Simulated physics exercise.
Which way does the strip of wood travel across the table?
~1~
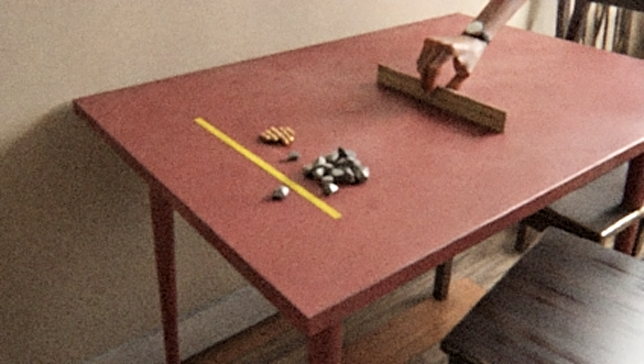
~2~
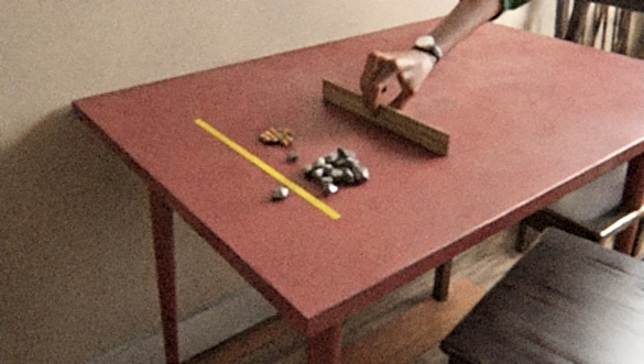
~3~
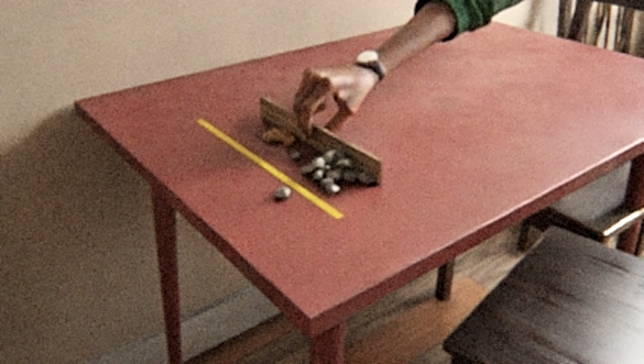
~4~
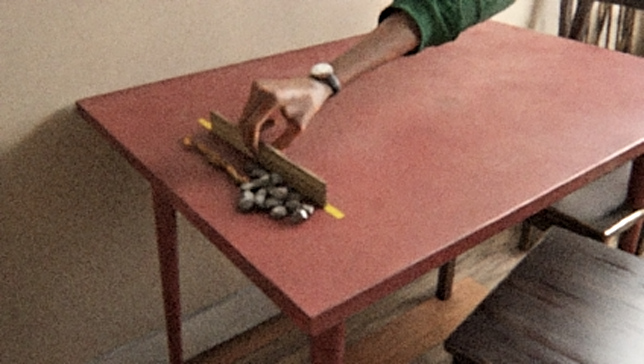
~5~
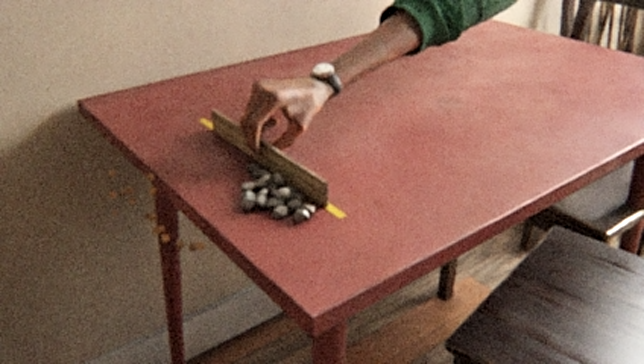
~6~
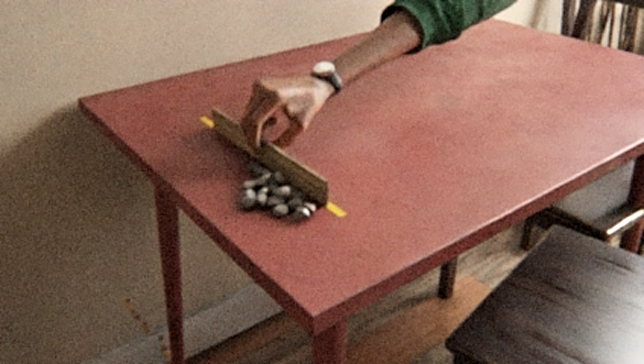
The strip of wood travels to the left, towards the yellow tape.
